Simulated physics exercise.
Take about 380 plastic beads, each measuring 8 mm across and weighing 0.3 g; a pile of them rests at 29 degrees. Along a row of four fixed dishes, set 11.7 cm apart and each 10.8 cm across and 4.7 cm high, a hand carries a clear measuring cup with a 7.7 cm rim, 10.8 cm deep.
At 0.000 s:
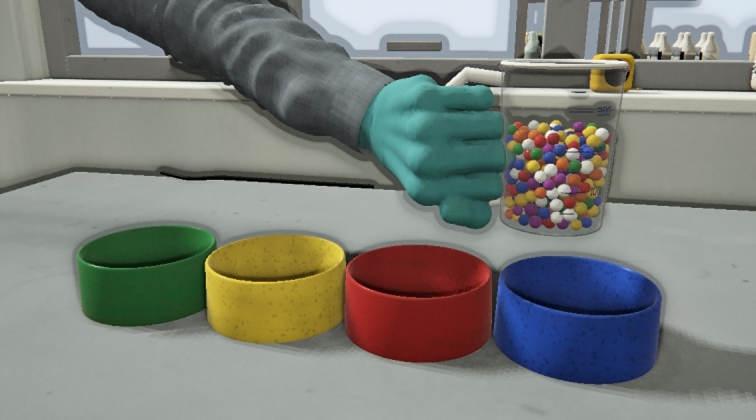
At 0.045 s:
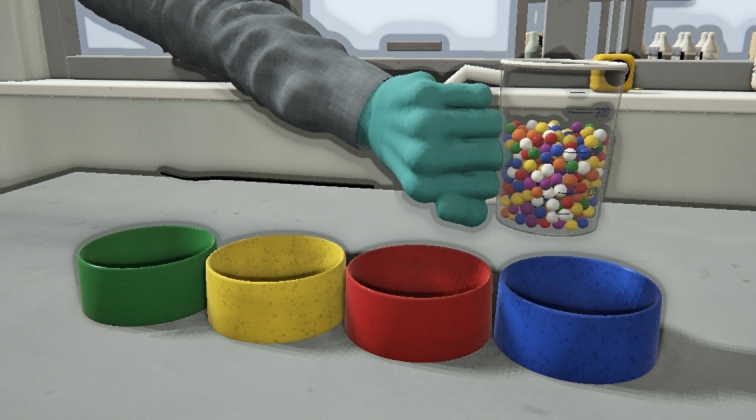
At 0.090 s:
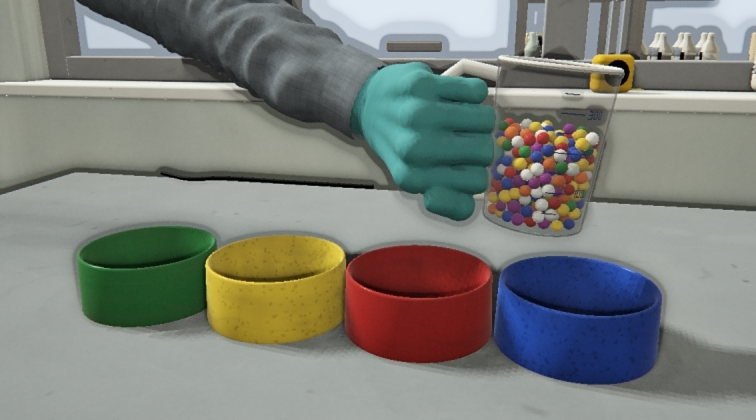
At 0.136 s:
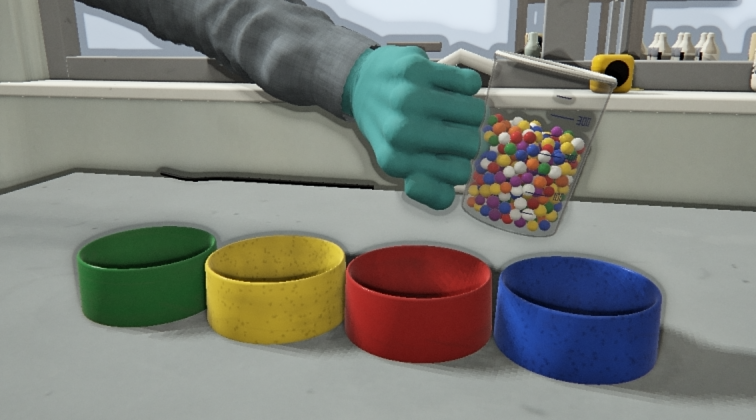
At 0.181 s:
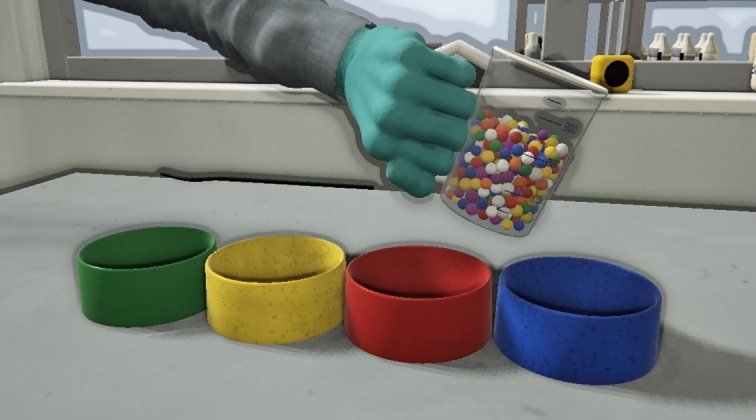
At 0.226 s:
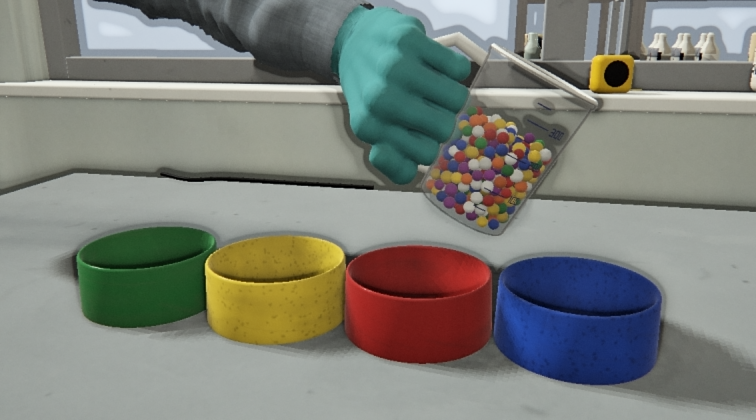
In the video, a teal-gloved hand holds a clear measuring cup of multicolored beads above a row of green, yellow, red and blue dishes, then moves it slightly left while tilting it gradually to the right.
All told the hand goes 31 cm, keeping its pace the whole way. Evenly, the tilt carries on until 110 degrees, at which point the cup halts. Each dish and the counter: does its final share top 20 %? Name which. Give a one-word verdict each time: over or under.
Red: A share larger than a fifth; blue: A share of a fifth at most; green: A share of a fifth at most; yellow: A share larger than a fifth; counter: A share of a fifth at most.
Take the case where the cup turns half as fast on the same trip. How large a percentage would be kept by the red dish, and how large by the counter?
Result - red dish: 0; counter: 0.
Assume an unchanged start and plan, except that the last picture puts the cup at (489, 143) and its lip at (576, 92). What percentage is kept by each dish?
Final shares - red 0 %, blue 0 %, green 0 %, yellow 100 %.
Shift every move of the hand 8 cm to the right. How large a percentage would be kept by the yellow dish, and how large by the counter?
Then the yellow dish would get 10 and the counter 10.
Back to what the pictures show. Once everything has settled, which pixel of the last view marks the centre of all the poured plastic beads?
Centre at rest, approx.: (377, 306) px.
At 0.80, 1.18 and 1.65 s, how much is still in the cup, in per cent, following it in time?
Roughly 85, then 25, then 0.
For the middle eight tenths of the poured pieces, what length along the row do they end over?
16 cm.
Then, at 0.80 s, tilt 110 degrees; cup holds 85 %, red 15 %.
After 1.18 s, tilt 110 degrees; cup holds 25 %, red 55 %, yellow 15 %.
After 1.65 s, tilt 110 degrees; cup holds 0 %, red 55 %, yellow 40 %.
In the end, at 2.1 s, red 55 %, blue 0 %, green 0 %, yellow 40 %, counter 5 %.
